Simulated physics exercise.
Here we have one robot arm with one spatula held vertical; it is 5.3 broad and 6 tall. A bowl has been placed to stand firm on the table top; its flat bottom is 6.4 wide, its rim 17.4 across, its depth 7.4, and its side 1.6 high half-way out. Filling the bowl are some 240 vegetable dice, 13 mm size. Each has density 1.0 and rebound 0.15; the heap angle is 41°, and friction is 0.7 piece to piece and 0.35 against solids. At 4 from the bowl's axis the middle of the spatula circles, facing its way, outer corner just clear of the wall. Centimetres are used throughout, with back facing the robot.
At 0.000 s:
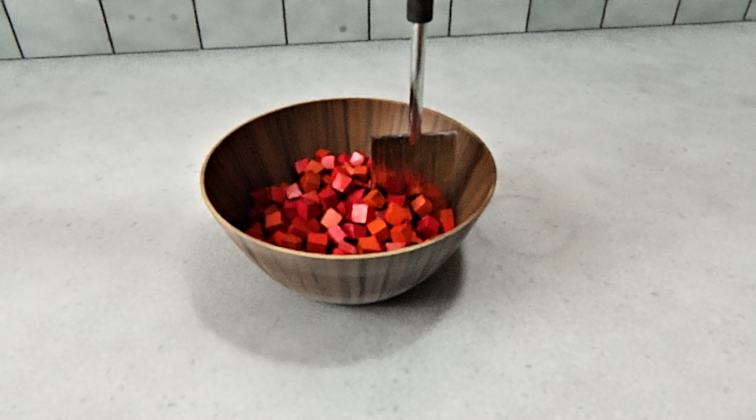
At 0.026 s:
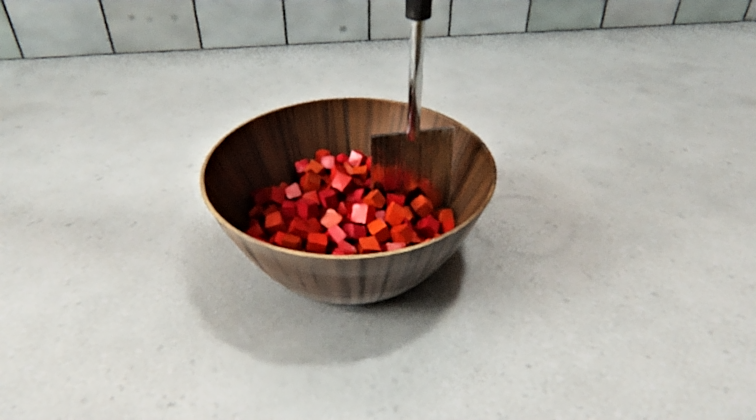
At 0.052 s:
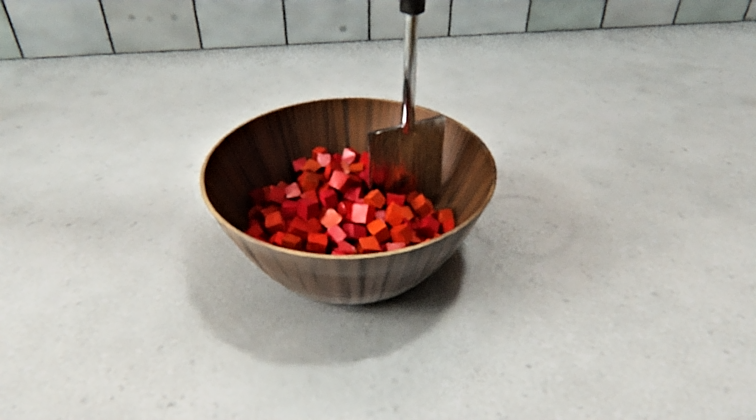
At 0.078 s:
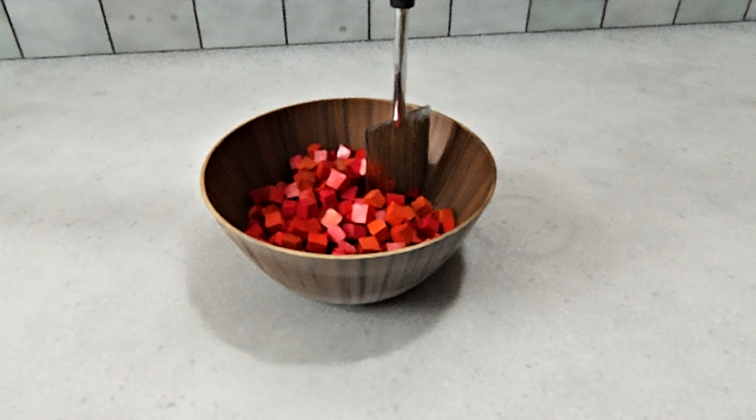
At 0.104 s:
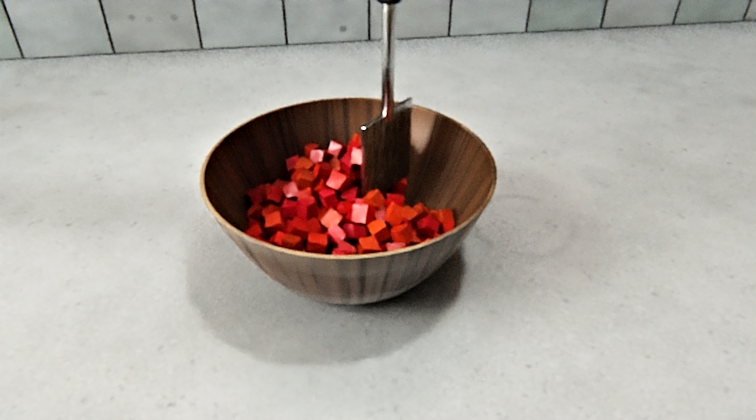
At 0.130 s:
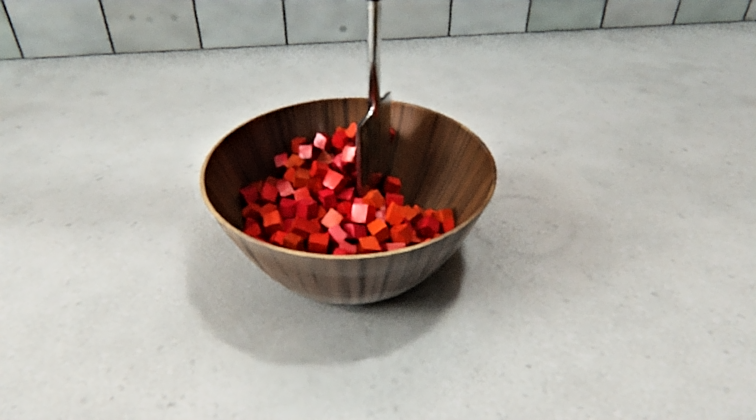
Metal spatula held upright sweeping leftward through red and orange cubes in a wooden bowl, turning edge-on and heaping some up.
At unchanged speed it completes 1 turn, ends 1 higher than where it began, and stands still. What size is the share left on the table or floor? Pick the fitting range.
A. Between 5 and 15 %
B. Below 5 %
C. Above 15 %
The answer is A.
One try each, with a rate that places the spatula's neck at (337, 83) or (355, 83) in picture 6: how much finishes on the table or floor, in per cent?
First try: About 20 %; second try: About 20 %.
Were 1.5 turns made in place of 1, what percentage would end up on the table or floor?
I'd expect around 25 per cent.
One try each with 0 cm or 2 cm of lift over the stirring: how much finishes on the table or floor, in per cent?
Estimates: 10 % and 10 %.
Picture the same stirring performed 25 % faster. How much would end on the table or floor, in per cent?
I'd expect about 15 %.
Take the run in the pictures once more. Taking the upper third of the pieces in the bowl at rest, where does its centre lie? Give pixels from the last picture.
I'd say close to (396, 151).
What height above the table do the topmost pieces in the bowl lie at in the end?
Roughly 8.0 centimetres.
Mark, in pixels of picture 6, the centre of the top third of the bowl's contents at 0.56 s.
Top-third centre at approx. (432, 197).
By 0.34 s, 175° round, highest piece 9 above the table; 238 in the bowl, 4 in flight or on the tool.
By 0.56 s, 291° round, highest piece 10 above the table; 224 in the bowl, 14 on the table or floor, 4 in flight or on the tool.
By 0.87 s, 0° round, highest piece 8 above the table; 218 in the bowl, 24 on the table or floor.
By 1.57 s, 0° round, highest piece 8 above the table; 218 in the bowl, 24 on the table or floor.
Final count, 218 in the bowl, 24 on the table or floor. That is 10 % on the table or floor.
